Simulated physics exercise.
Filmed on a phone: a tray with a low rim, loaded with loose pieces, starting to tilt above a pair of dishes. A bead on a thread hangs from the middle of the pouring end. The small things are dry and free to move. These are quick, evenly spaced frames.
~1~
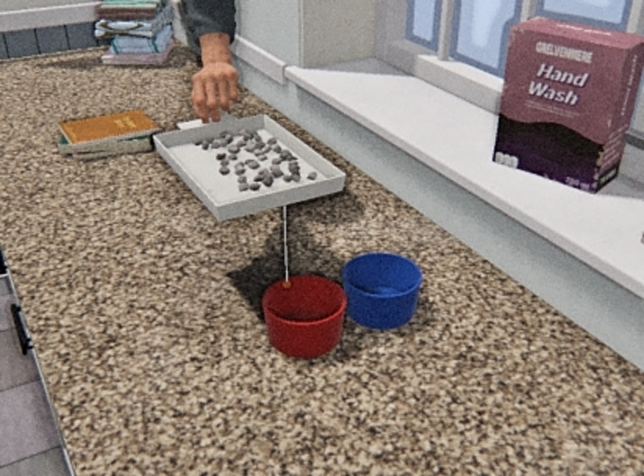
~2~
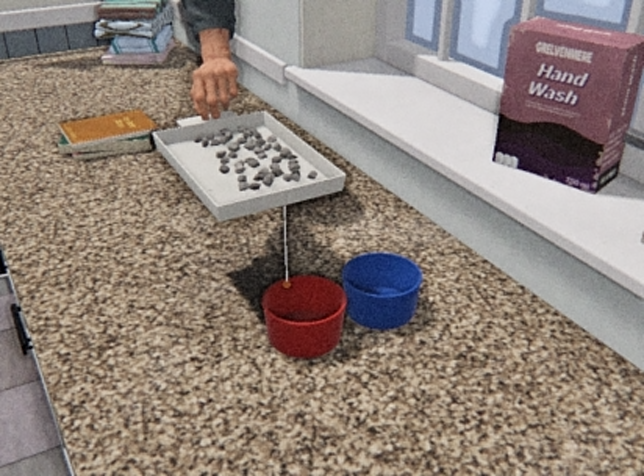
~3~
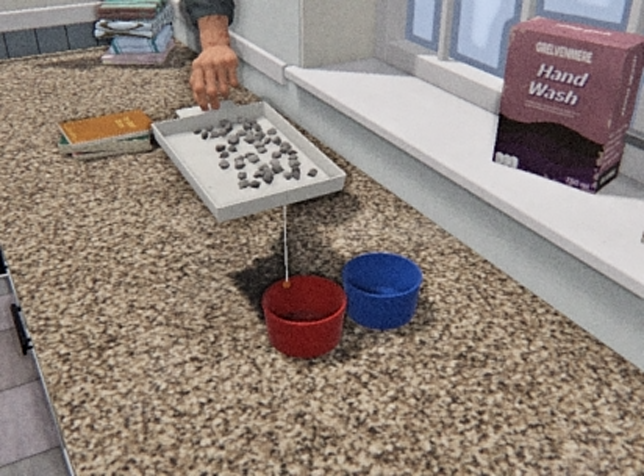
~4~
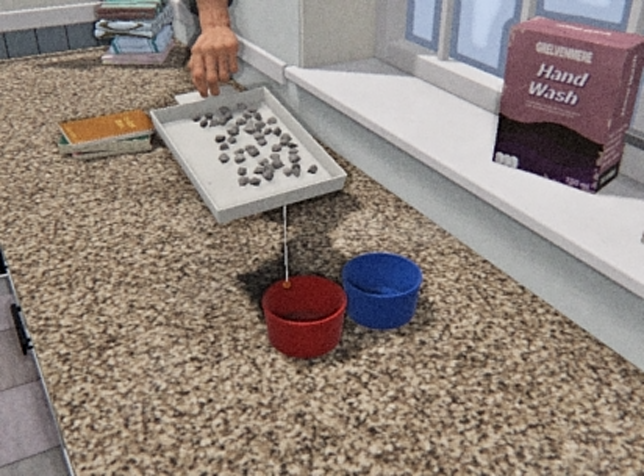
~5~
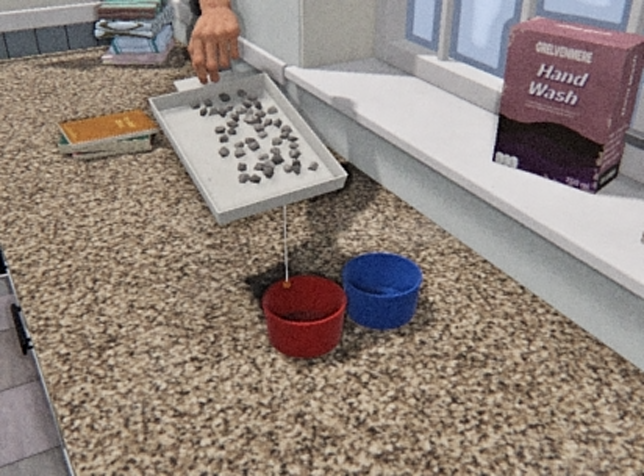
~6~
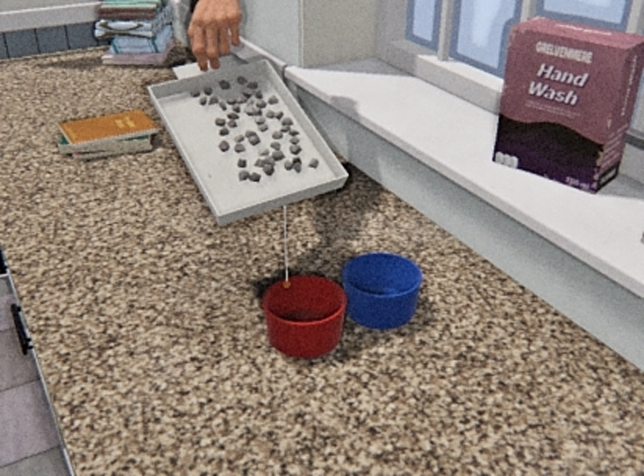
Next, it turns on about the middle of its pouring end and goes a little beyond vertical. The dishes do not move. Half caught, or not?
In the dishes lies only the smaller part of it.
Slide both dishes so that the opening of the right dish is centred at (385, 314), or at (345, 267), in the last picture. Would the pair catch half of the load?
In turn: Less than half; not half.
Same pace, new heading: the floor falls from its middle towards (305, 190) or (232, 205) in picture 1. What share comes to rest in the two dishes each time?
In turn 70 and 0 in a hundred.
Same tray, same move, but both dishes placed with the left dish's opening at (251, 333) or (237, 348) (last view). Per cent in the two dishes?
About 90 and 80 per cent.
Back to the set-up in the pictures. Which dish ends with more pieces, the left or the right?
That is the left-hand dish.
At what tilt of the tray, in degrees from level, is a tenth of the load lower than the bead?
At about 85°.
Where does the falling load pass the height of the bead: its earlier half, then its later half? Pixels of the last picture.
At about (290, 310), then at (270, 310).
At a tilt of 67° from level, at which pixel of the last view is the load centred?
Near (272, 193).
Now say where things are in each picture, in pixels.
Corners of the pouring end at (218, 204) and (342, 174), level; middle of the load at (263, 158), bits of gravel; left dish at (324, 335); right dish at (403, 308); bead on its thread at (287, 284), in the first frame.
Corners of the pouring end at (219, 205) and (342, 174), level; middle of the load at (263, 156), in the second frame.
Corners of the pouring end at (219, 206) and (343, 174), tipped barely, lowest at the left corner; middle of the load at (263, 151), in the third frame.
Corners of the pouring end at (219, 208) and (344, 174), tipped a little, lowest at the left corner; middle of the load at (263, 143), in the fourth frame.
Corners of the pouring end at (220, 211) and (344, 174), tipped clearly, lowest at the left corner; middle of the load at (263, 135), in the fifth frame.
Corners of the pouring end at (220, 213) and (345, 174), tipped clearly, lowest at the left corner; middle of the load at (264, 128), a small part on the move; left dish at (324, 335); right dish at (403, 308), in the sixth frame.
Soon, tray tipped steeply; nearly all on the tray; a stray few in the air.
A while on, tray tipped past a quarter turn; about two thirds on the tray; a small part in the left dish; about a quarter outside both; a small part in the air.
Towards the end, tray tipped past a quarter turn; about a quarter in the left dish; most outside both.
Finally, tray tipped past a quarter turn; about a quarter in the left dish; none in the right dish; most outside both.
